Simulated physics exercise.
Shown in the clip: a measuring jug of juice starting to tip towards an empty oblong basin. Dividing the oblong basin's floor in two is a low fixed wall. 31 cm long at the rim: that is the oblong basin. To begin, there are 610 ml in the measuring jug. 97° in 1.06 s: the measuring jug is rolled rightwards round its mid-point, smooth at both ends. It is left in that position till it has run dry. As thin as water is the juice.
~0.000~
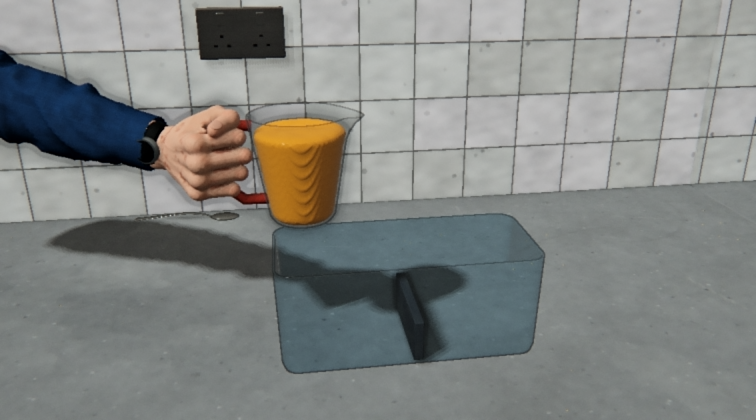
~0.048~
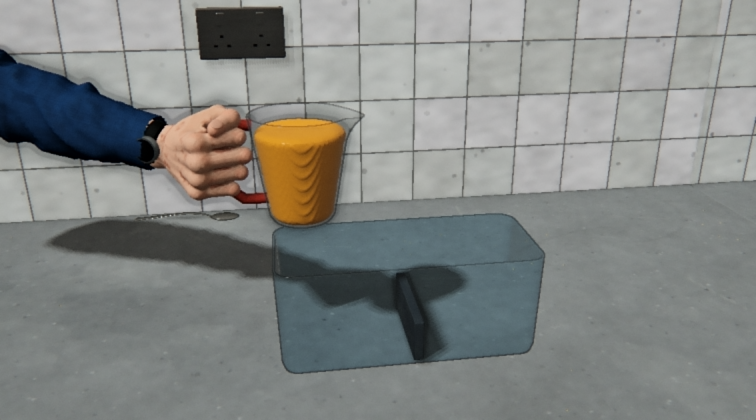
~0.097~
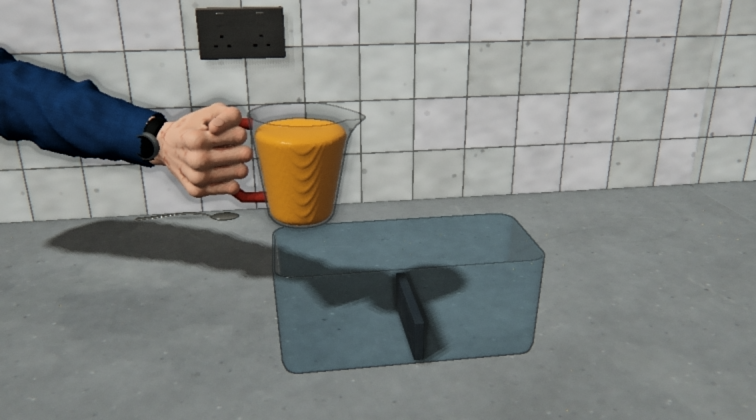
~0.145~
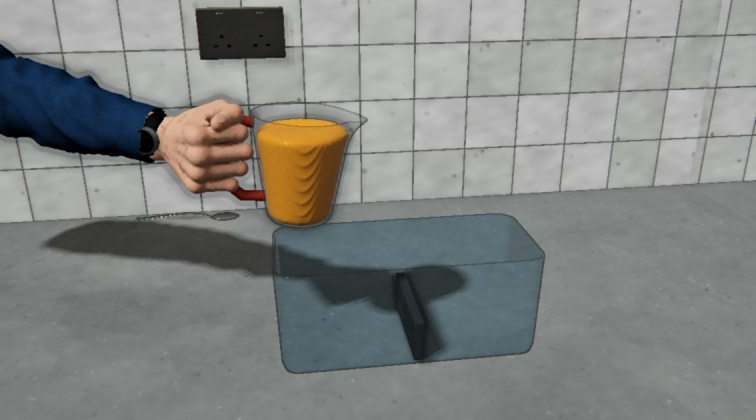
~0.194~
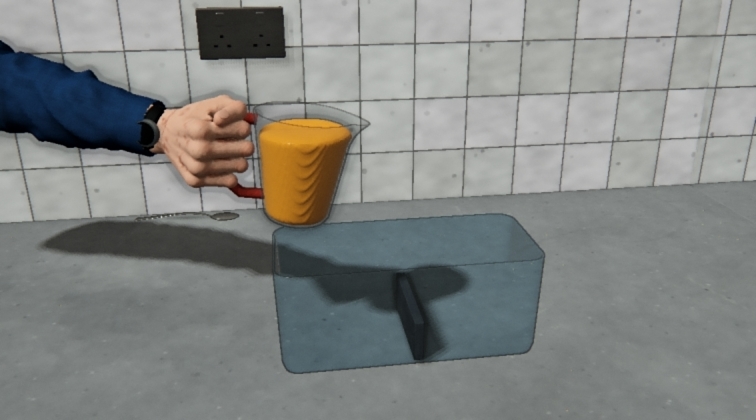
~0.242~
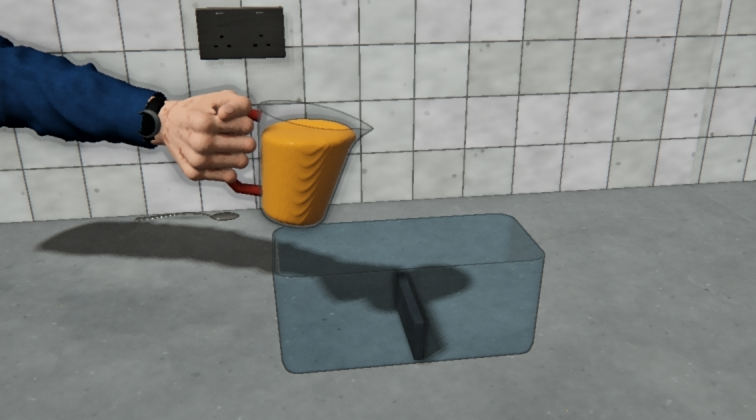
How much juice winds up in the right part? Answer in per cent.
About 63 per cent.
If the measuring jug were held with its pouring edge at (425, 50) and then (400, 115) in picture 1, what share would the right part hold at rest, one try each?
90 then 95 %.
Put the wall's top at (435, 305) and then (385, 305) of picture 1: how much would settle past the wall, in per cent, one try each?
The first gives near 15 per cent and the second near 95 per cent.
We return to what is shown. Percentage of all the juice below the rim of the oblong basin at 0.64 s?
8 %, roughly.
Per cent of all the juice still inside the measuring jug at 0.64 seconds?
Roughly 76 percent.
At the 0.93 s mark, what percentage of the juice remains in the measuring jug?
26 per cent or thereabouts.
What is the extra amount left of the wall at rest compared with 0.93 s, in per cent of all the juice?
I'd put it near 24 percent.
By 0.64 s the tilt is 64° and 77 per cent is still to pour, 0 is left of the wall and 8 right of it.
By 0.93 s the tilt is 93° and 27 per cent is still to pour, 12 is left of the wall and 50 right of it.
By 1.23 s the tilt is 97° and 2 per cent is still to pour, 34 is left of the wall and 63 right of it.
By 1.56 s the tilt is 97° and 0 per cent is still to pour, 37 is left of the wall and 63 right of it.
At rest 37 per cent lies left of the wall, 63 right of it and 0 outside.
